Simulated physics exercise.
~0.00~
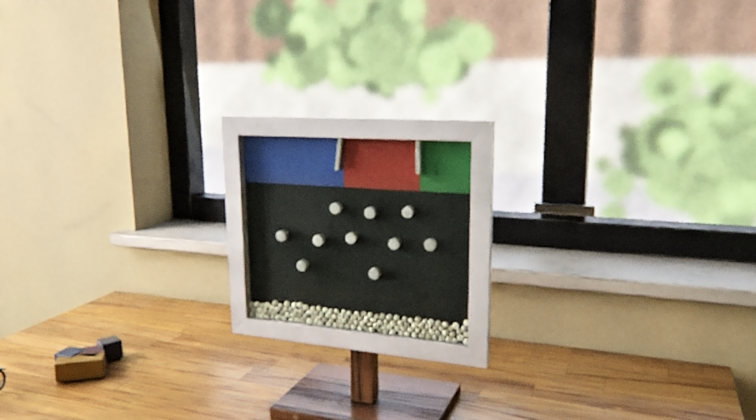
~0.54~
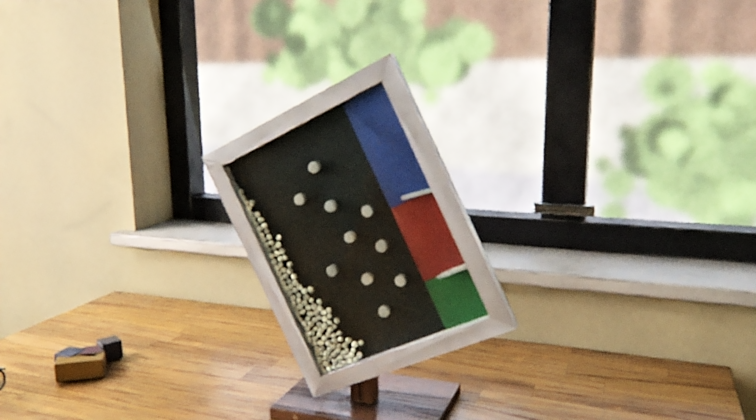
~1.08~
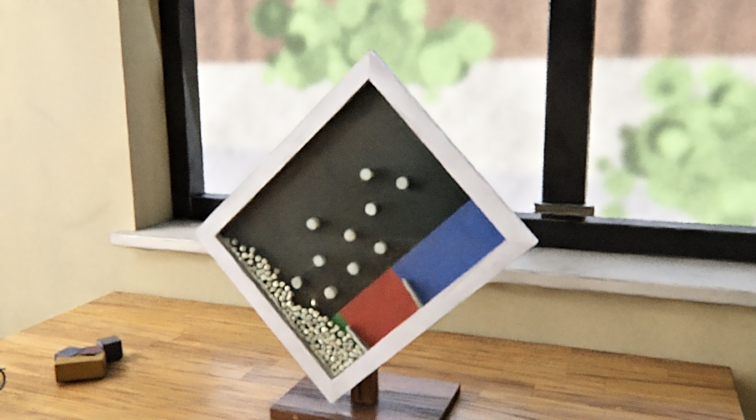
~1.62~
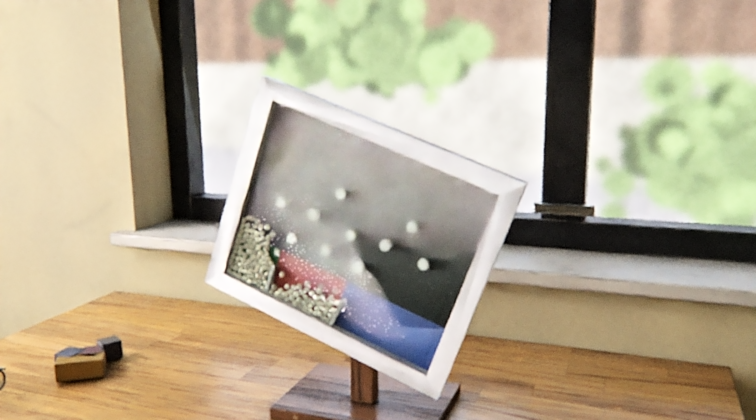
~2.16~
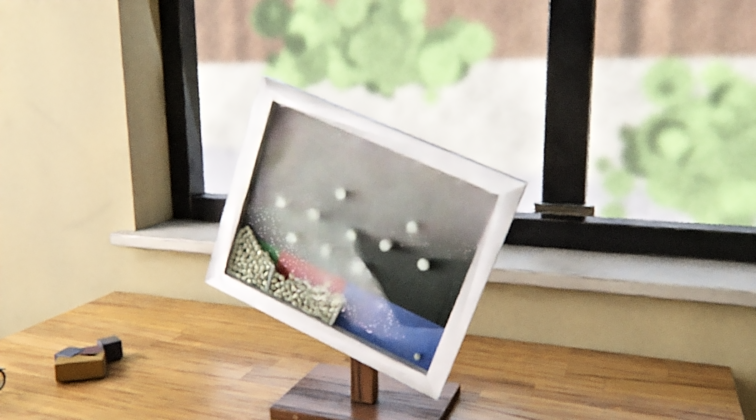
A flat display case full of small white balls turned clockwise on its stand before a window until it hung tilted and nearly upside down, and the balls slid round its edge and settled mostly in the red and green pockets, leaving the blue practically empty.
